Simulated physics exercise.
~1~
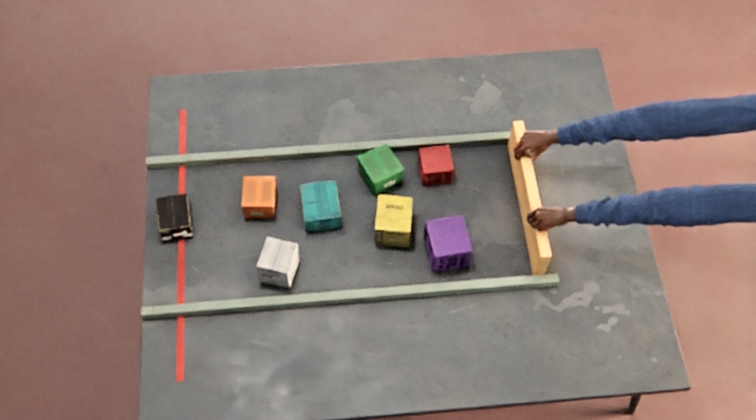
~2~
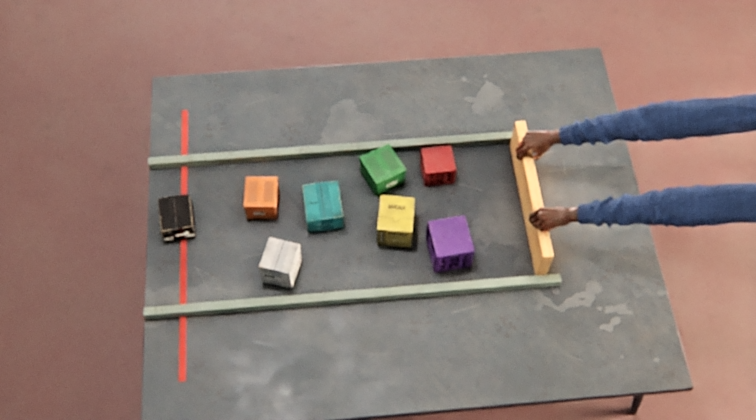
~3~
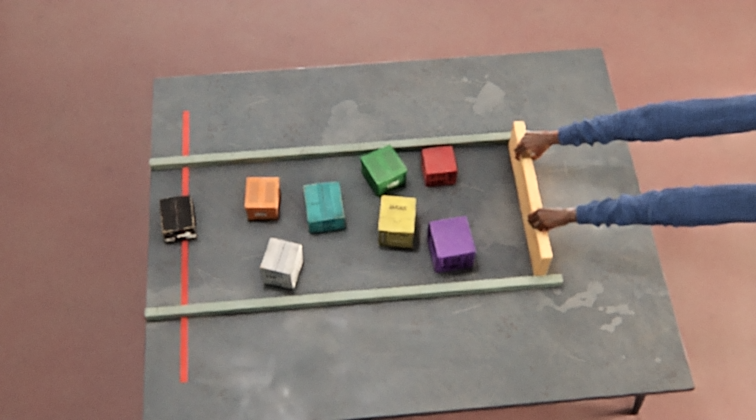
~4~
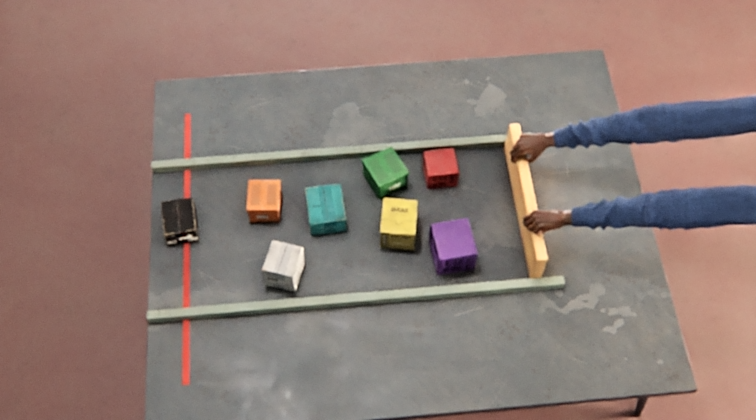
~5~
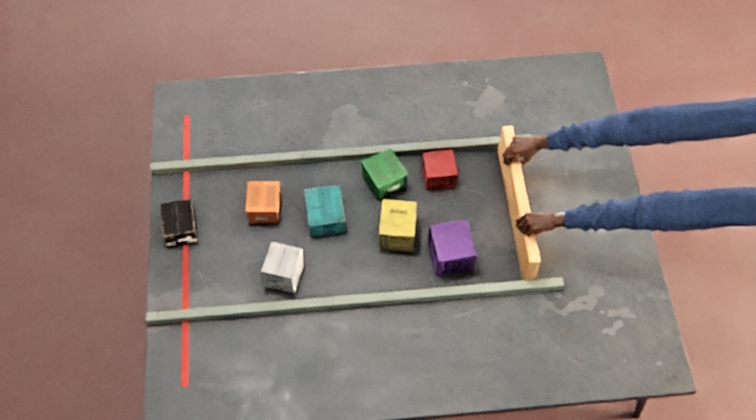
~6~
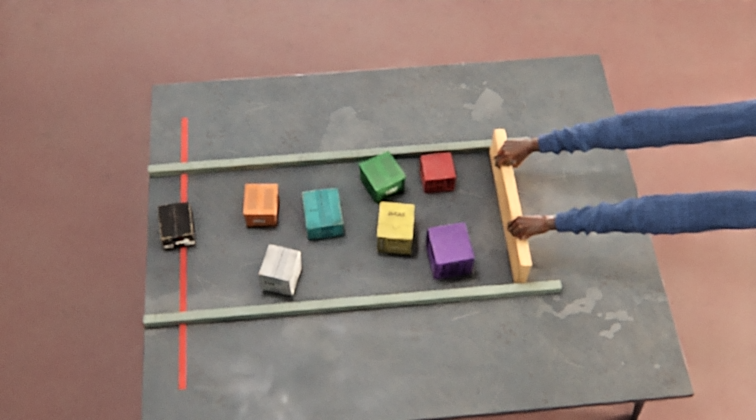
The footage shows colored blocks scattered between two pale rails on a gray table, a black one lying on a red line at left, while two blue-sleeved arms slide a wooden plank slightly left toward the blocks, which stay put.
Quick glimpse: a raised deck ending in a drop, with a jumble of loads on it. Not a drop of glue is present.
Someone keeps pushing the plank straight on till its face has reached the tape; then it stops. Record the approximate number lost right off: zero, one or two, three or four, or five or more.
Number lost: Five or more.
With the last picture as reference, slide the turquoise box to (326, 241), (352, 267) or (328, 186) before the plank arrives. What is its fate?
Place by place, it goes off the edge; goes off the edge; goes off the edge.
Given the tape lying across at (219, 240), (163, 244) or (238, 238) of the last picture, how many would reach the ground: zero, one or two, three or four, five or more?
Just one or two; five or over; one to two.
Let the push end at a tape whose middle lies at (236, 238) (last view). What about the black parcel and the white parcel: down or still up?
The black parcel goes down, the white parcel remains in place.
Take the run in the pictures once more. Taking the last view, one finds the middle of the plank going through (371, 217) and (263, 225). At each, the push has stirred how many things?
6 and 8.
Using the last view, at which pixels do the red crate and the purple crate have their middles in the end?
Same order as the question: First (167, 193), second (162, 274).
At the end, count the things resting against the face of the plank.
The figure is 3.
Soon after, none off yet; black parcel at rest near (177, 226); orange tote at rest near (262, 206); white parcel at rest near (281, 271).
Then, none off yet; black parcel at rest near (176, 226); orange tote moved about its own width near (215, 225); white parcel moved a little near (274, 271).
Further on, none off yet; black parcel tipped a little near (138, 238); orange tote moved well along near (167, 254); white parcel moved well along near (191, 280).
At rest, the number that fall off is five or more; fallen, green tote, turquoise box, white parcel, orange tote and black parcel.
